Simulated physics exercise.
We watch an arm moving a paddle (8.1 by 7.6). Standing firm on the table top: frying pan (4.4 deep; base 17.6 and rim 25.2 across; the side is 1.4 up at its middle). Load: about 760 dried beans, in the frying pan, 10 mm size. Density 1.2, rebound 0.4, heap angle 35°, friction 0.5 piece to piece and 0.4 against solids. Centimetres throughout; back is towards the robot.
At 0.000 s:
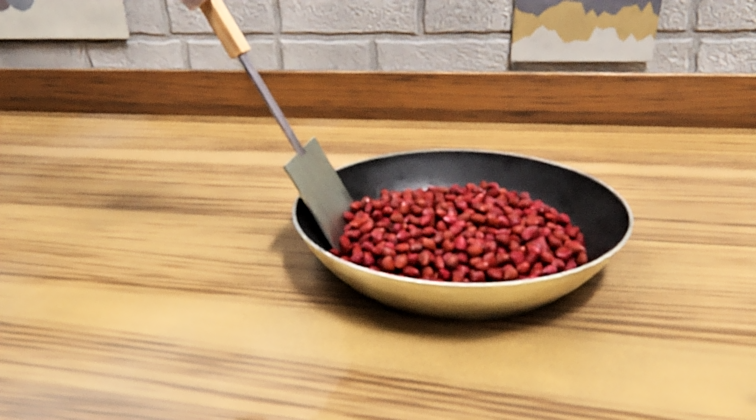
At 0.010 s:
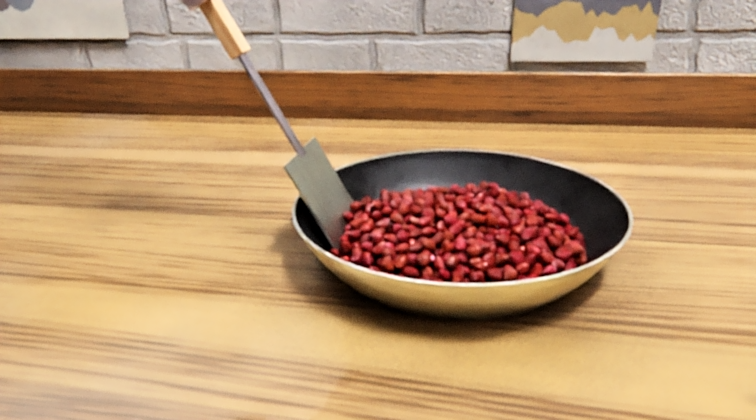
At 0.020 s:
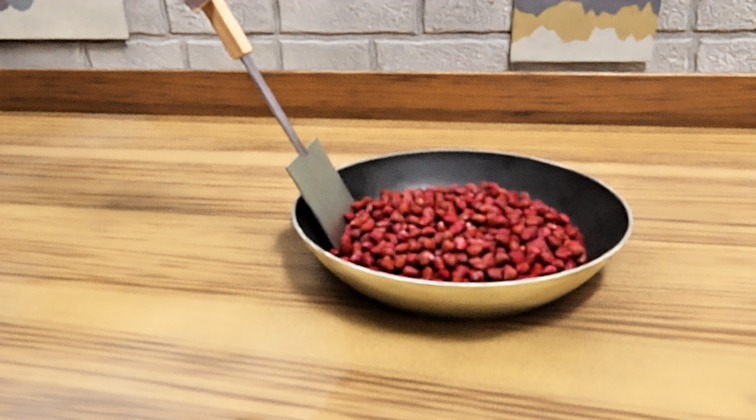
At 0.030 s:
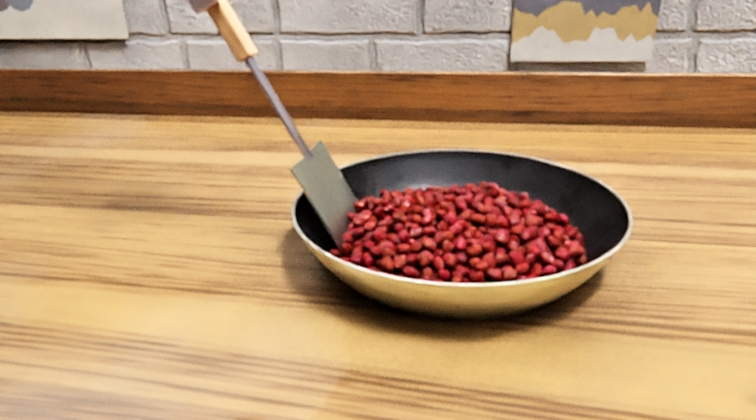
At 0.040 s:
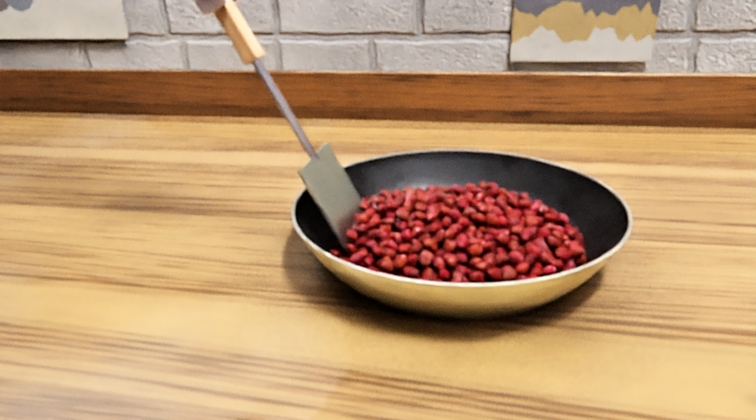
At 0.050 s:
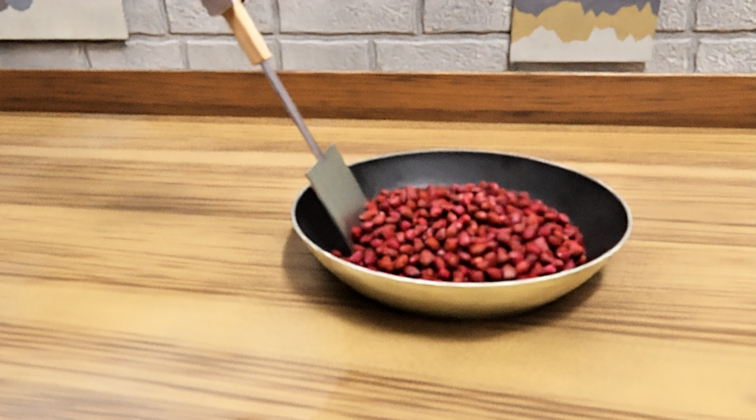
In the video, a flat metal paddle with a light wooden handle shifts slightly to the right inside a frying pan on a wooden table, its blade pressed against the left side of a heap of red beans that barely changes.
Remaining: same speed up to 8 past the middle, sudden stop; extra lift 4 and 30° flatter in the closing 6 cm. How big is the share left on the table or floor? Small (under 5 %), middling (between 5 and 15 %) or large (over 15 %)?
Share on the table or floor: Middling (between 5 and 15 %).
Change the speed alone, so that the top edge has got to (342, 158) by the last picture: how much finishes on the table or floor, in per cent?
About 25 per cent.
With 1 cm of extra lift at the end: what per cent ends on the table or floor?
Some 5 per cent.
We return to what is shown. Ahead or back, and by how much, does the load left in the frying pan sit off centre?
About 4.0 cm ahead.
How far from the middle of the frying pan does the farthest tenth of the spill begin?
Roughly 20 cm.
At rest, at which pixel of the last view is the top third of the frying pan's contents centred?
Near (567, 219).
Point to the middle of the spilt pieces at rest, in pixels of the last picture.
At about (676, 265).
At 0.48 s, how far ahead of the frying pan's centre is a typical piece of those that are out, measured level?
About 16 cm.
By 0.14 s, sloping 62°, highest piece 5 above the table; 762 in the frying pan.
By 0.24 s, sloping 52°, highest piece 6 above the table; 762 in the frying pan.
By 0.48 s, sloping 32°, highest piece 6 above the table; 696 in the frying pan, 59 on the table or floor, 7 on the blade or in flight.
By 1.53 s, sloping 32°, highest piece 6 above the table; 693 in the frying pan, 69 on the table or floor.
Final count, 693 in the frying pan, 69 on the table or floor. That is 9 % on the table or floor.
